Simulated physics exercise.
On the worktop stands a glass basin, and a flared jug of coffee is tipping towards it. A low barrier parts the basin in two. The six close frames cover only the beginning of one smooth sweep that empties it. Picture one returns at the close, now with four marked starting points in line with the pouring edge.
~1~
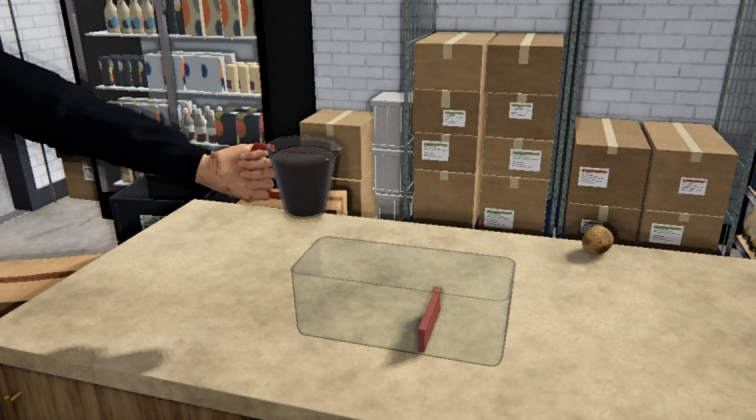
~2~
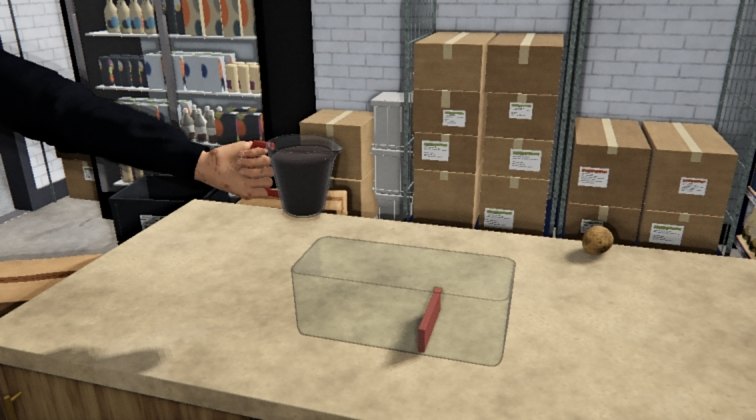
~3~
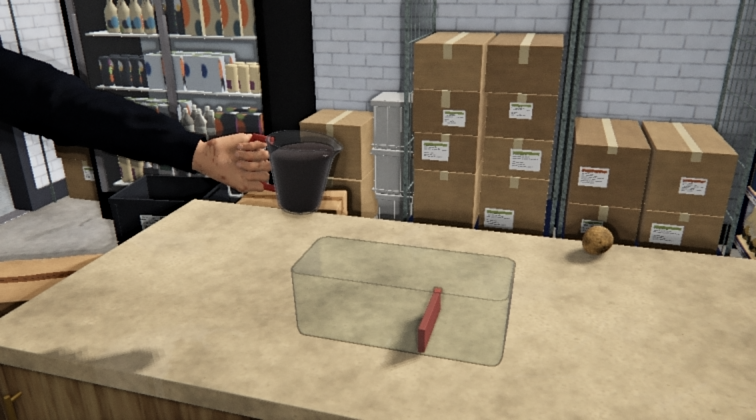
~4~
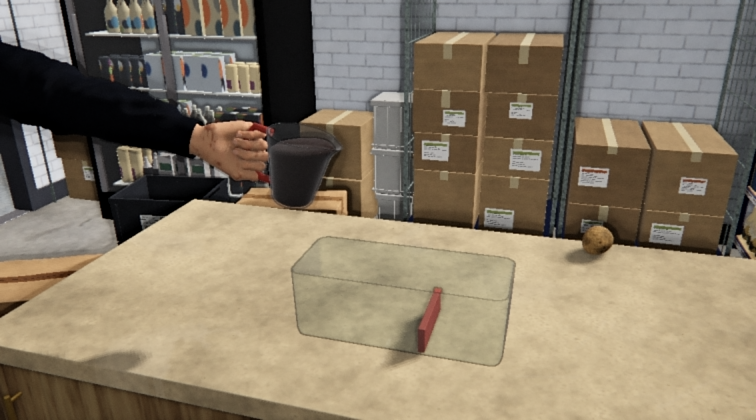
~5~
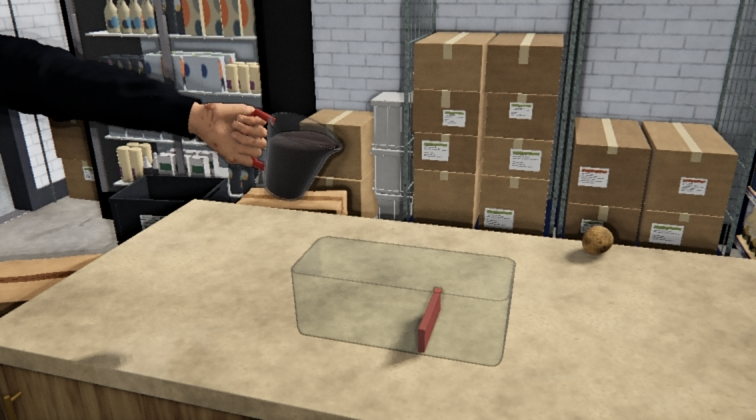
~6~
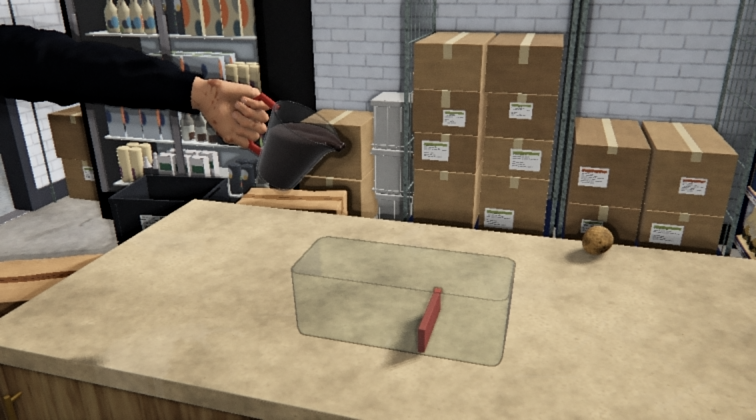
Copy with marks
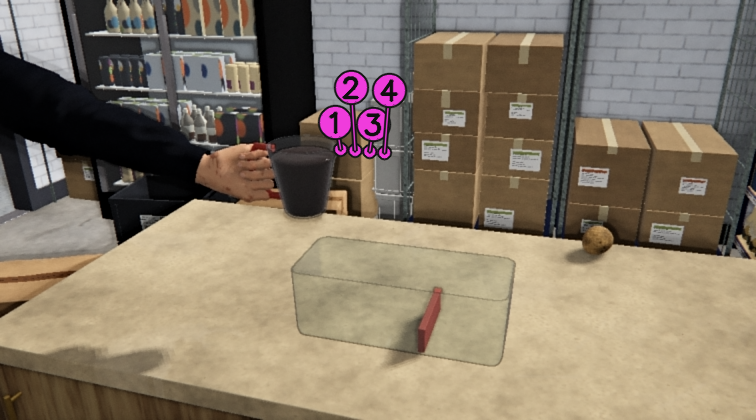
A hand held a dark jug of coffee by its red handle above a glass basin with a low red barrier, then gradually tilted it to the right until the coffee reached the lip.
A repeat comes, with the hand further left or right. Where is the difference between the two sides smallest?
Choose 2.
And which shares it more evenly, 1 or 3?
Here it is dot 3.
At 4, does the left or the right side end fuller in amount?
The right side.
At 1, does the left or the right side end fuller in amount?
The left side.
On the marked copy, 1 at (340, 149); 2 at (355, 150); 3 at (369, 151); 4 at (384, 152).
Choosing 1, about 88 % ends left of the wall and 5 % right of it; 7 % is lost outside.
Choosing 2, about 50 % ends left of the wall and 47 % right of it; 3 % is lost outside.
Choosing 3, about 17 % ends left of the wall and 80 % right of it; 4 % is lost outside.
Choosing 4, about 13 % ends left of the wall and 83 % right of it; 4 % is lost outside.
